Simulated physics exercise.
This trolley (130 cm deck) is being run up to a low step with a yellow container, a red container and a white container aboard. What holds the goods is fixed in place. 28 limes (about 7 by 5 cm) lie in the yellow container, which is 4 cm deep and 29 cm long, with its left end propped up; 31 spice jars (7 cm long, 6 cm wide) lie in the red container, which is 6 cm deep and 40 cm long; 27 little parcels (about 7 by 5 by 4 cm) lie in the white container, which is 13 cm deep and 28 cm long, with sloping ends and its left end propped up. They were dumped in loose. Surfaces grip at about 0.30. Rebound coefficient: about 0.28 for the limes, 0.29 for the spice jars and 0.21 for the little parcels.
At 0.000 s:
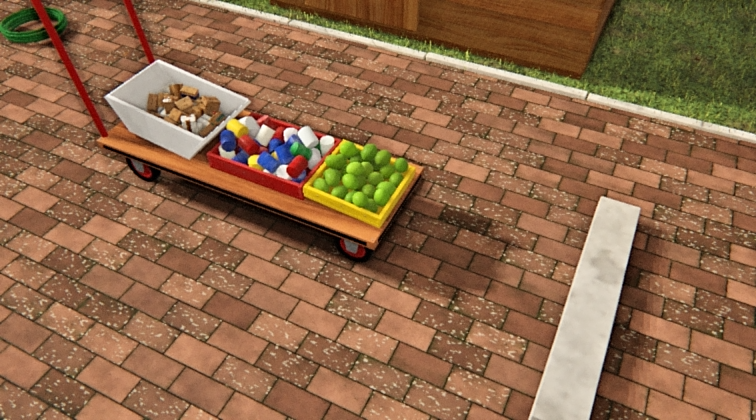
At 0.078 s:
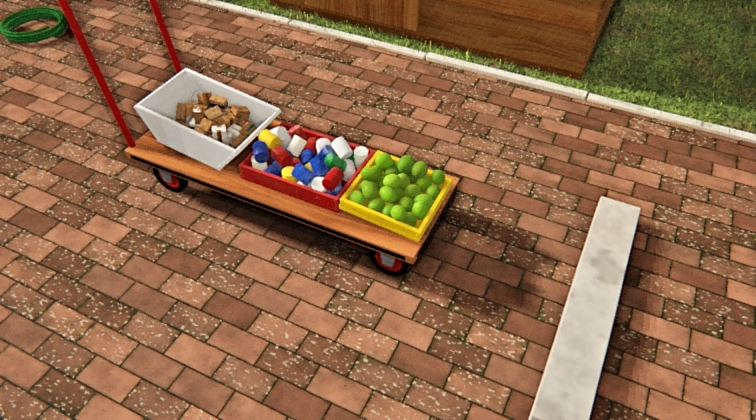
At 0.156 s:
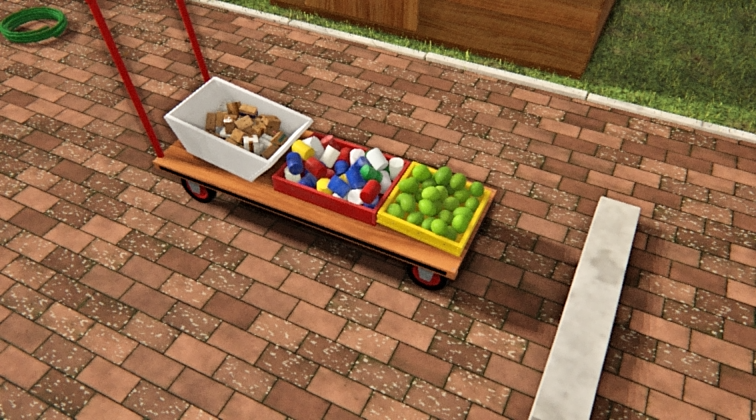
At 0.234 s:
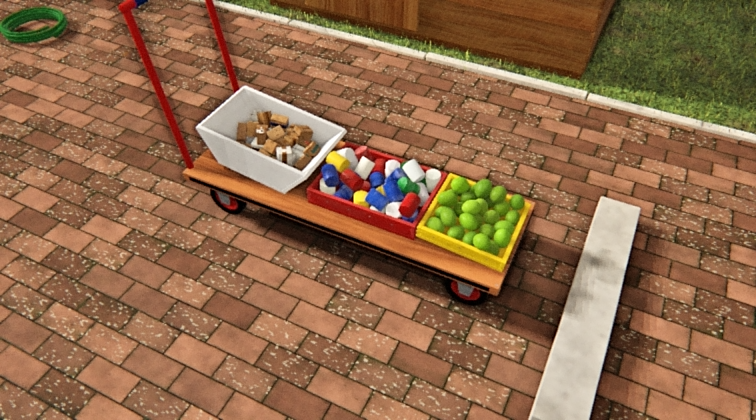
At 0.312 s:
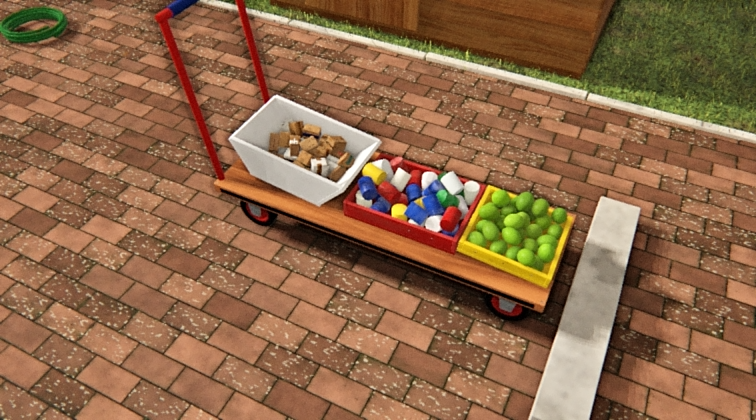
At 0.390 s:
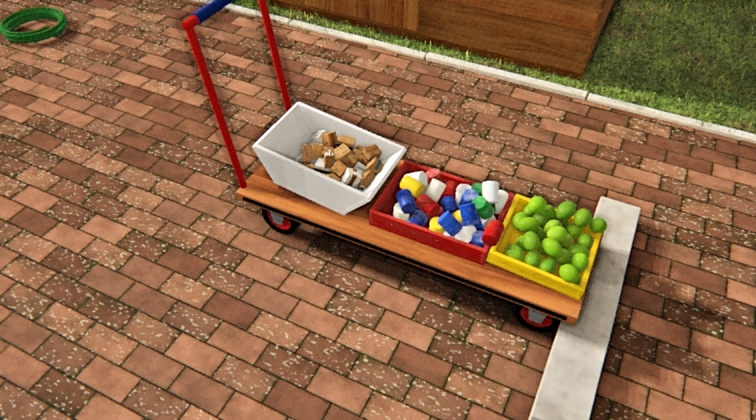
The clip opens on a flat wooden trolley carrying a white tub of small brown parcels, a red crate of colourful jars and a yellow crate of round green items. It rolls rightward across brick paving to the pale step, where the green items shift toward the right side of their crate.
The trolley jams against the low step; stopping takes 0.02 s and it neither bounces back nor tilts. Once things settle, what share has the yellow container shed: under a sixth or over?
Out of the yellow container go more than one in six of the limes.
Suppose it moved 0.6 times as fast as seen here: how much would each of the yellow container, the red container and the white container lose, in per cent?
Then yellow container 20, red container 10, white container 0 per cent.
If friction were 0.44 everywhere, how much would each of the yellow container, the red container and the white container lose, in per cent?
Then yellow container 30, red container 20, white container 0 per cent.
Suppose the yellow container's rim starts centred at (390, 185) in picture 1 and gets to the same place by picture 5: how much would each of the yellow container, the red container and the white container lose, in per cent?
In that case yellow container 20, red container 10, white container 0 per cent.
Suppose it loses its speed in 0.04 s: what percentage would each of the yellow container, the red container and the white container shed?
Then yellow container 30, red container 10, white container 0 per cent.
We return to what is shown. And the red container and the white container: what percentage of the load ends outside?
About: Red container 25, white container 5 per cent.
After 0.46 s, the yellow container is down by 3 of 28, the red container is down by 2 of 31 and the white container has all 27.
After 0.58 s, the yellow container is down by 6 of 28, the red container is down by 5 of 31 and the white container is down by 1 of 27.
After 0.81 s, the yellow container is down by 9 of 28, the red container is down by 6 of 31 and the white container is down by 1 of 27.
Final count (at 1.31 s), the yellow container is down by 9 of 28, the red container is down by 7 of 31 and the white container is down by 1 of 27. Asked share, 9 of 28, 32 per cent.
